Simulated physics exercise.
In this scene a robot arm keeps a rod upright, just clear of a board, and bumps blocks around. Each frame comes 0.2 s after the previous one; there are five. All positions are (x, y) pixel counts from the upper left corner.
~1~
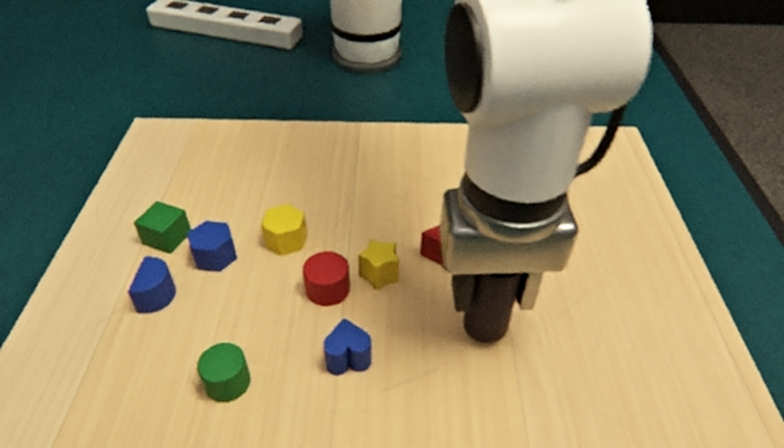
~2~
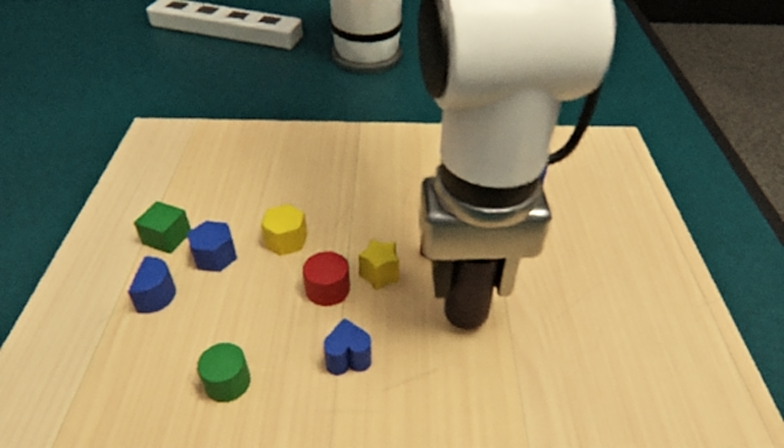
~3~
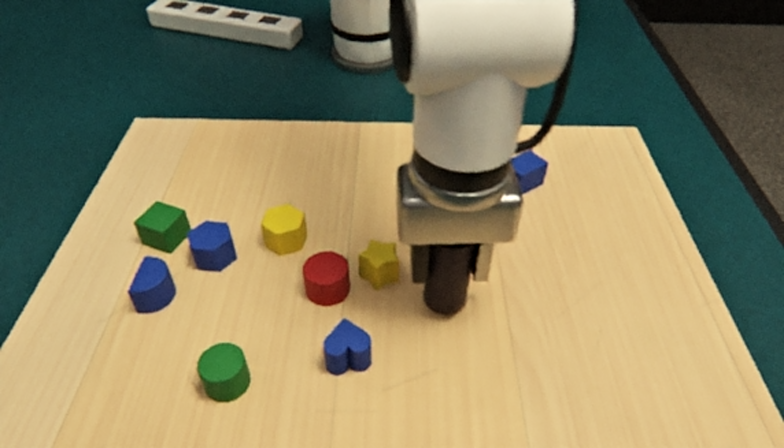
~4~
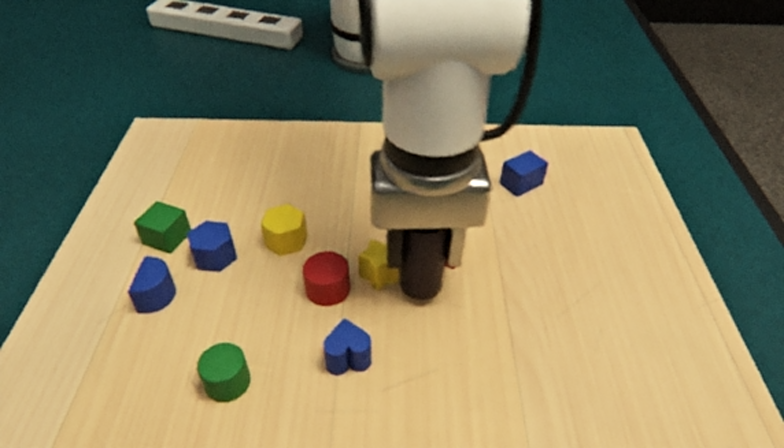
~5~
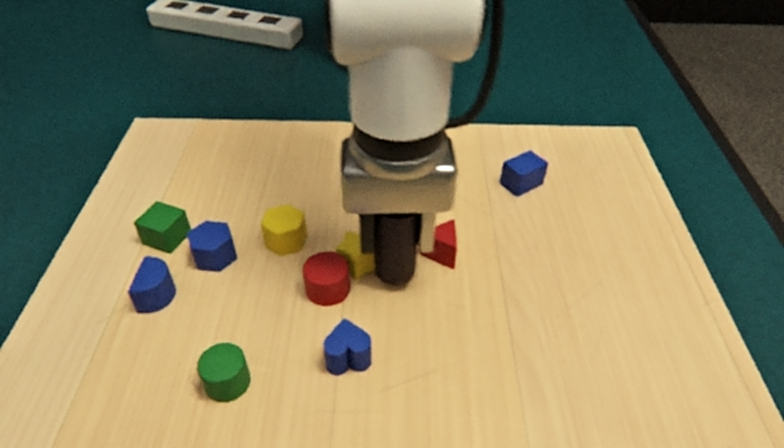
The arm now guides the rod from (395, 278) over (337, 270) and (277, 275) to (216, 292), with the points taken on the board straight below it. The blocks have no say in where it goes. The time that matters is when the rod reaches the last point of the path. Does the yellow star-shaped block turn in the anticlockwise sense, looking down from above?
In short: No.
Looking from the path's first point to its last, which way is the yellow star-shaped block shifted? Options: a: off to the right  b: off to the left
I'll go with a - off to the right.
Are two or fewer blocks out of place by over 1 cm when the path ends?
No
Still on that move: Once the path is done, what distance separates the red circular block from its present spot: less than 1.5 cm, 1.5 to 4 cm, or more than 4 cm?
I'd go with over 4 cm for this block.
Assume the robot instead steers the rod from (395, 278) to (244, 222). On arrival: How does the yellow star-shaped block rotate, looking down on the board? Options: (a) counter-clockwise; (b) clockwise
Letter a.
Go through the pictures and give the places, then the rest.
In the first frame, tip of the rod at (485, 324), middles of tops, blue hexagon at (209, 234), yellow hexagon at (283, 218), red circular block at (326, 267), yellow star-shaped block at (380, 252).
In the second frame, rod at (466, 311), nothing pushed.
In the third frame, rod at (445, 298), nothing pushed.
In the fourth frame, rod at (421, 284), nothing pushed.
In the fifth frame, rod at (395, 269), blue hexagon at (209, 234), yellow hexagon at (283, 218), red circular block at (326, 267), yellow star-shaped block at (357, 242).
The first path, step by step. One third of the way, rod at (335, 262); red circular block at (301, 272); yellow star-shaped block at (315, 227).
Two thirds of the way, rod at (274, 267); yellow hexagon at (269, 209), turned 15° anticlockwise; red circular block at (268, 287); yellow star-shaped block at (300, 223), turned 35° clockwise.
At the end, rod at (214, 284); blue hexagon unmoved; yellow hexagon at (269, 209), turned 15° anticlockwise; red circular block at (267, 289); yellow star-shaped block at (300, 223), turned 35° clockwise.
